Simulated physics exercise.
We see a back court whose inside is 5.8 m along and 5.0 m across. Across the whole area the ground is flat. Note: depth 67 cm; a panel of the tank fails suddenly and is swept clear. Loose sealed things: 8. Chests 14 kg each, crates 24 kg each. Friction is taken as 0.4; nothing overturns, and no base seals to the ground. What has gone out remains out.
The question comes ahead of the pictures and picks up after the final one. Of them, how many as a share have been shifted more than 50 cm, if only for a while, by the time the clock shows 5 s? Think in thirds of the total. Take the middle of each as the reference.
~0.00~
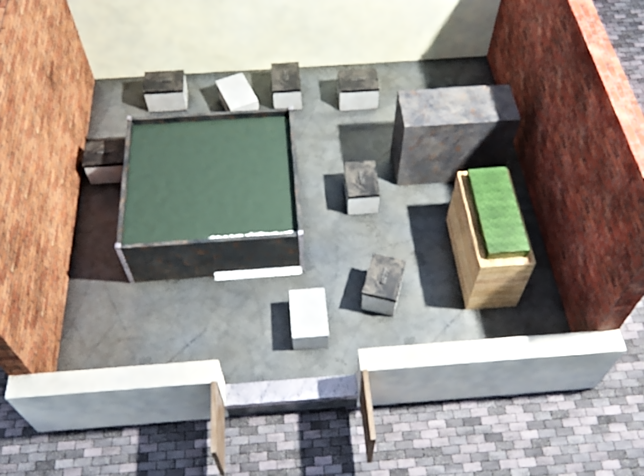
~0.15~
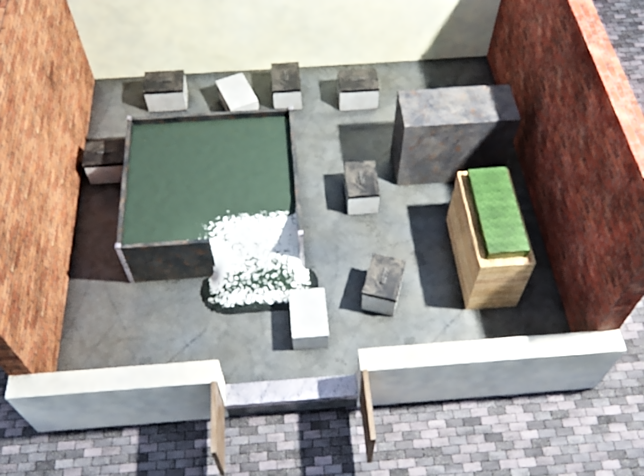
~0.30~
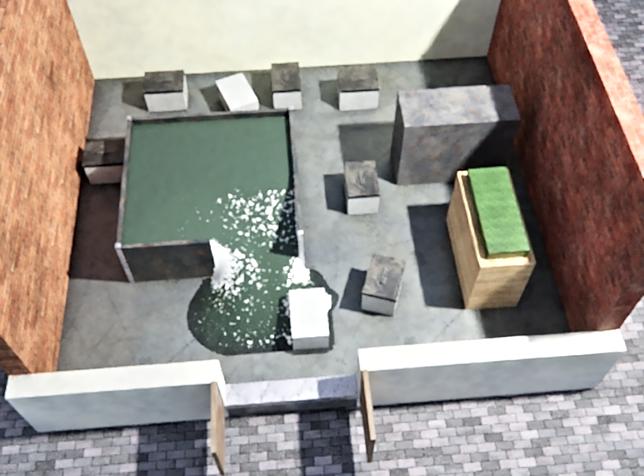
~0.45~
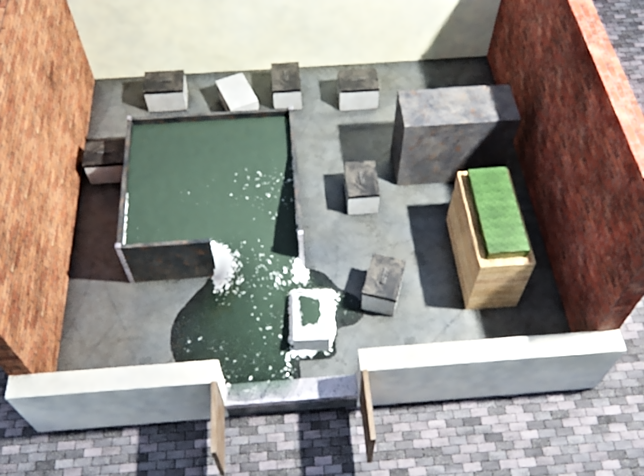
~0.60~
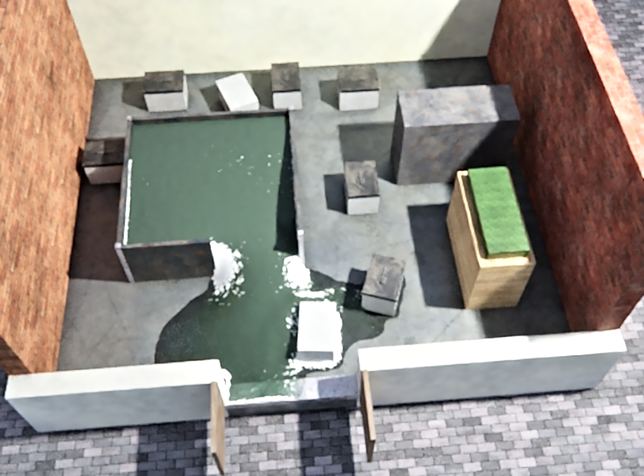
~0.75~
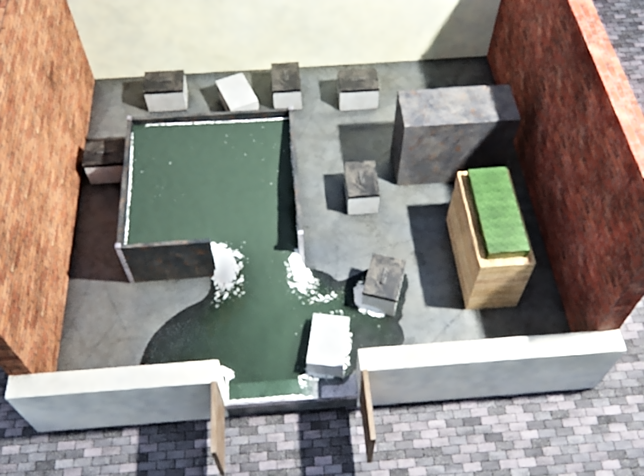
My answer: Less than a third of the total.
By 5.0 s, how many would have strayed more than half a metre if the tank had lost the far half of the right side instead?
Then it comes to 2 of them.
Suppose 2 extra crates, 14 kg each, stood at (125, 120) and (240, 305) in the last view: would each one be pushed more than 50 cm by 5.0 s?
One by one I'd say not that far and farther than that.
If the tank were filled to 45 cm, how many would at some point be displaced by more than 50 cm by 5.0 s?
Result: 1.
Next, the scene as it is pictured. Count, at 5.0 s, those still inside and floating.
I get 0.
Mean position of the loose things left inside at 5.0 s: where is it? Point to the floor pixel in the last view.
Near (273, 139).
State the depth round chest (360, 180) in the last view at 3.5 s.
I'd say some 0 cm.
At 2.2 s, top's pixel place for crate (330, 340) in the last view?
It ends up close to (322, 377).
After 1.1 s 1 of 8 are over 50 cm from their spots; 0 afloat.
After 2.2 s 1 of 8 are over 50 cm from their spots; 1 afloat.
After 3.5 s 1 of 8 are over 50 cm from their spots; 0 afloat.
After 5.0 s 2 of 8 are over 50 cm from their spots, and 2 have been at some point; 0 afloat.
